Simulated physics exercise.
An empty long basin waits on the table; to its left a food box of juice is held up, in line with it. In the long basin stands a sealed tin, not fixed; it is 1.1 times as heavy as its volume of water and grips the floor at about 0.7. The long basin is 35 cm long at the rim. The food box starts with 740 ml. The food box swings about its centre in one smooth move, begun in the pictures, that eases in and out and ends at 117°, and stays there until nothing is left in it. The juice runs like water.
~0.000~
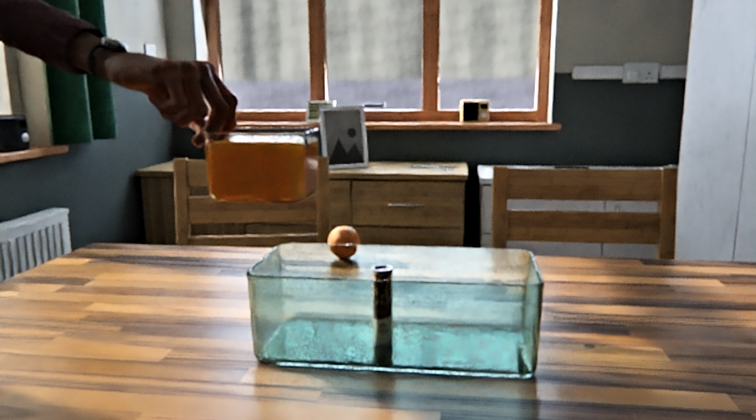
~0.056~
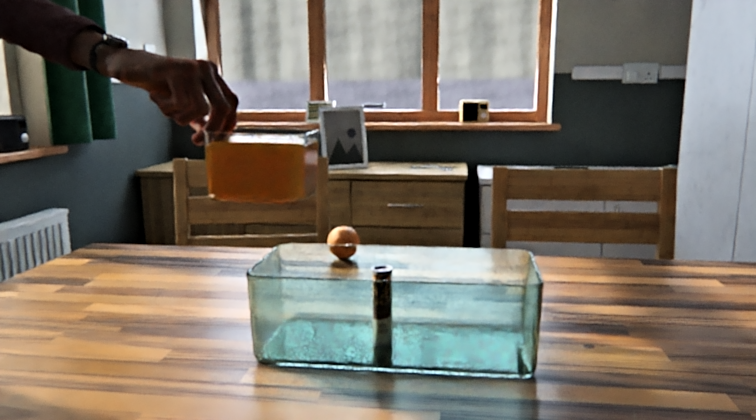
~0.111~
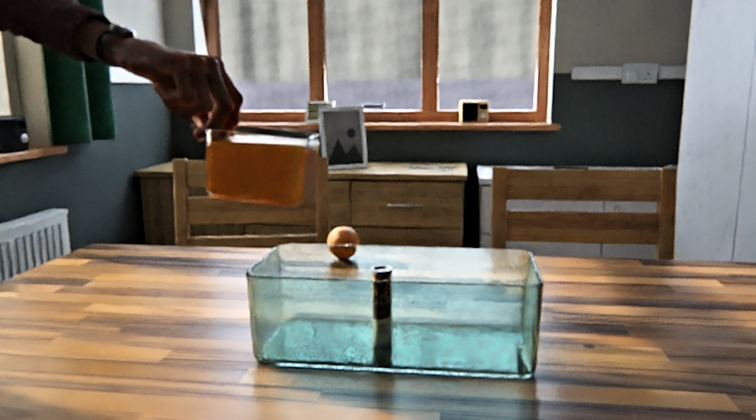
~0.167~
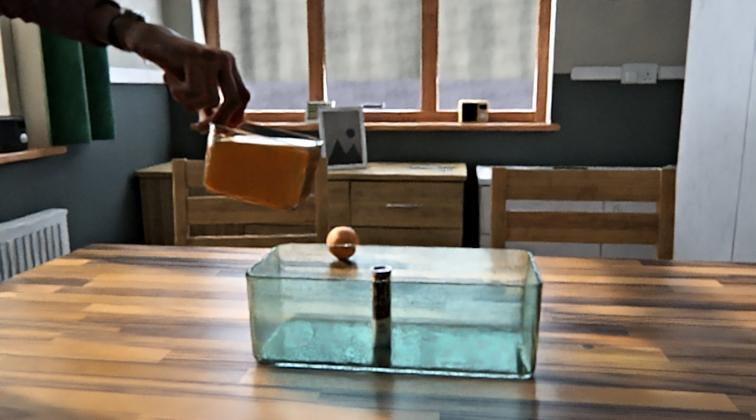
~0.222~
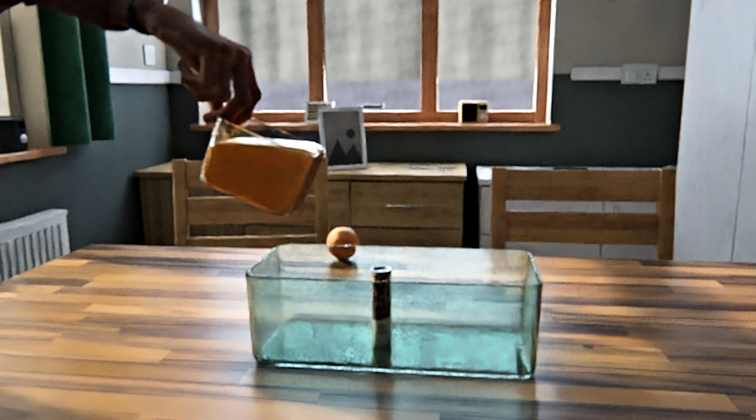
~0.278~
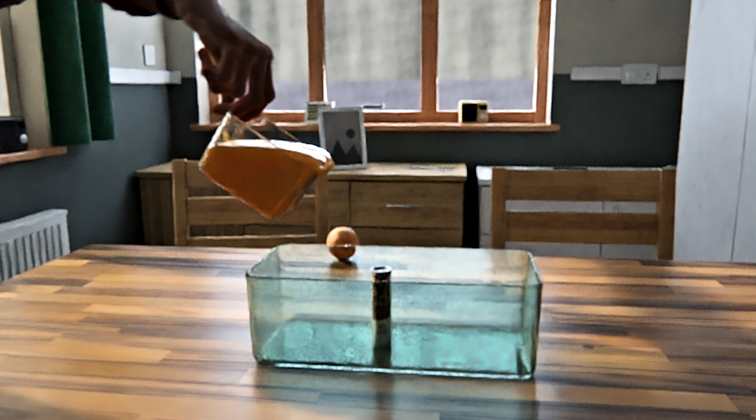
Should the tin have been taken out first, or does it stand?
It goes over.
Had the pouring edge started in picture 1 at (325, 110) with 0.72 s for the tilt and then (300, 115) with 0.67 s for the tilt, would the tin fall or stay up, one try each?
First it goes over; then it falls.
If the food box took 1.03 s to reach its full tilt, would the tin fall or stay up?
The tin topples.
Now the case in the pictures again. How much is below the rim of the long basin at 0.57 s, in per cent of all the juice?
About 44 per cent.
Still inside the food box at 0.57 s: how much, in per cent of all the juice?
About 24 per cent.
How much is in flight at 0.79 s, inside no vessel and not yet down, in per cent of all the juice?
About 5 per cent.
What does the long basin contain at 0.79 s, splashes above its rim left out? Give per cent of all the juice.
About 94 per cent.
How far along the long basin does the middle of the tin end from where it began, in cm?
About 7.0 cm.
By 0.57 s the tilt is 100° and 24 per cent is still to pour; the tin stands where it began.
By 0.79 s the tilt is 117° and 2 per cent is still to pour; the tin leans 32°.
By 1.01 s the tilt is 117° and 0 per cent is still to pour; the tin lies on its side.
By 1.26 s the tilt is 117° and 0 per cent is still to pour; the tin lies on its side.
At rest the tin lies on its side.
